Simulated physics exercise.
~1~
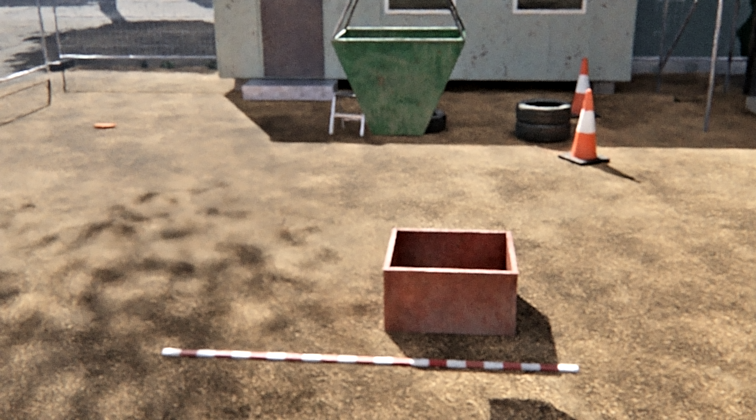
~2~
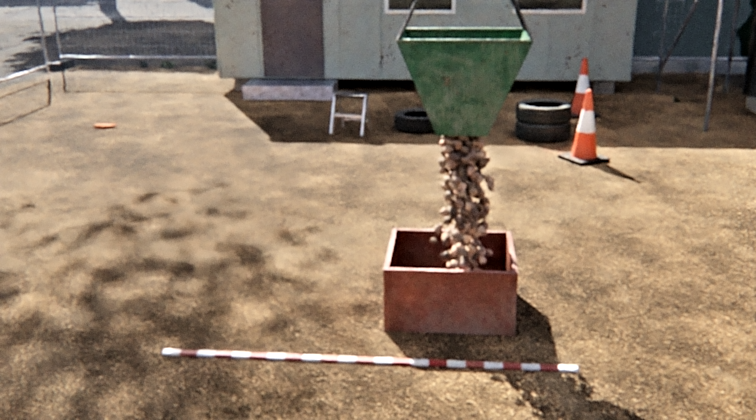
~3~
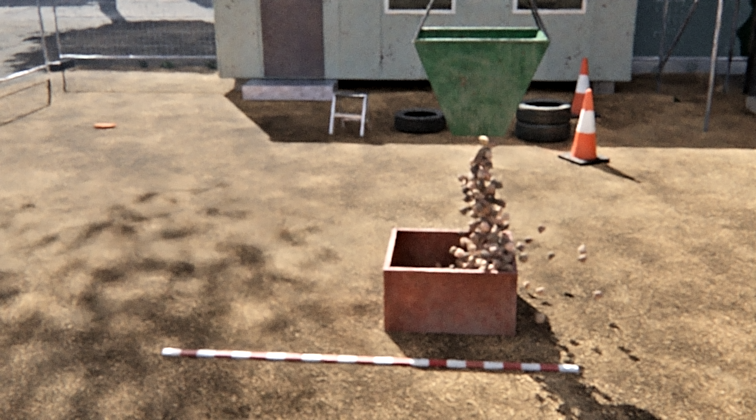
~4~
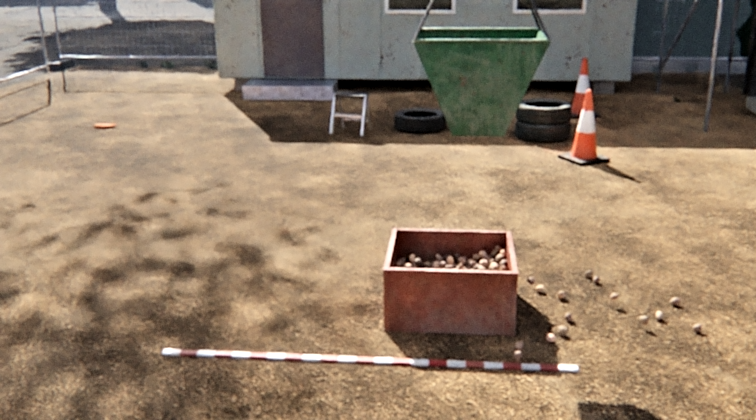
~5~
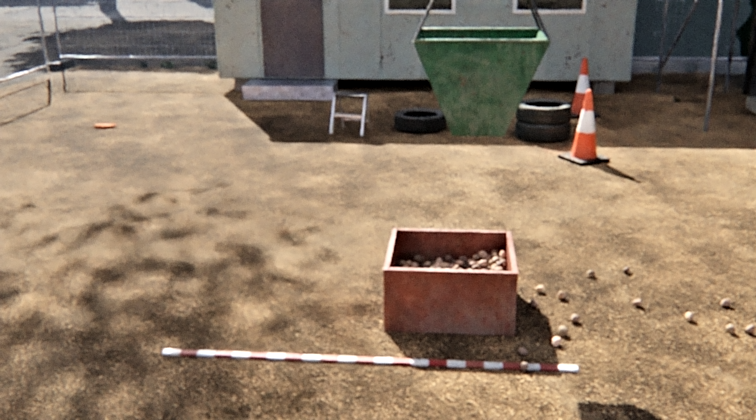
At first, a green skip hangs over a sunlit dirt yard, left of an open reddish bin with a red-and-white striped staff lying in front. The skip moves rightwards, and by the time it is above the bin, rounded stones are pouring from its bottom in a thick column. It carries on a little farther right while the last of the stream drops near the bin's right side, and a few stones scatter past the edge. The skip then hangs still, empty. Nearly all the stones end up heaped in the bin, with a handful strewn on the ground to its right.
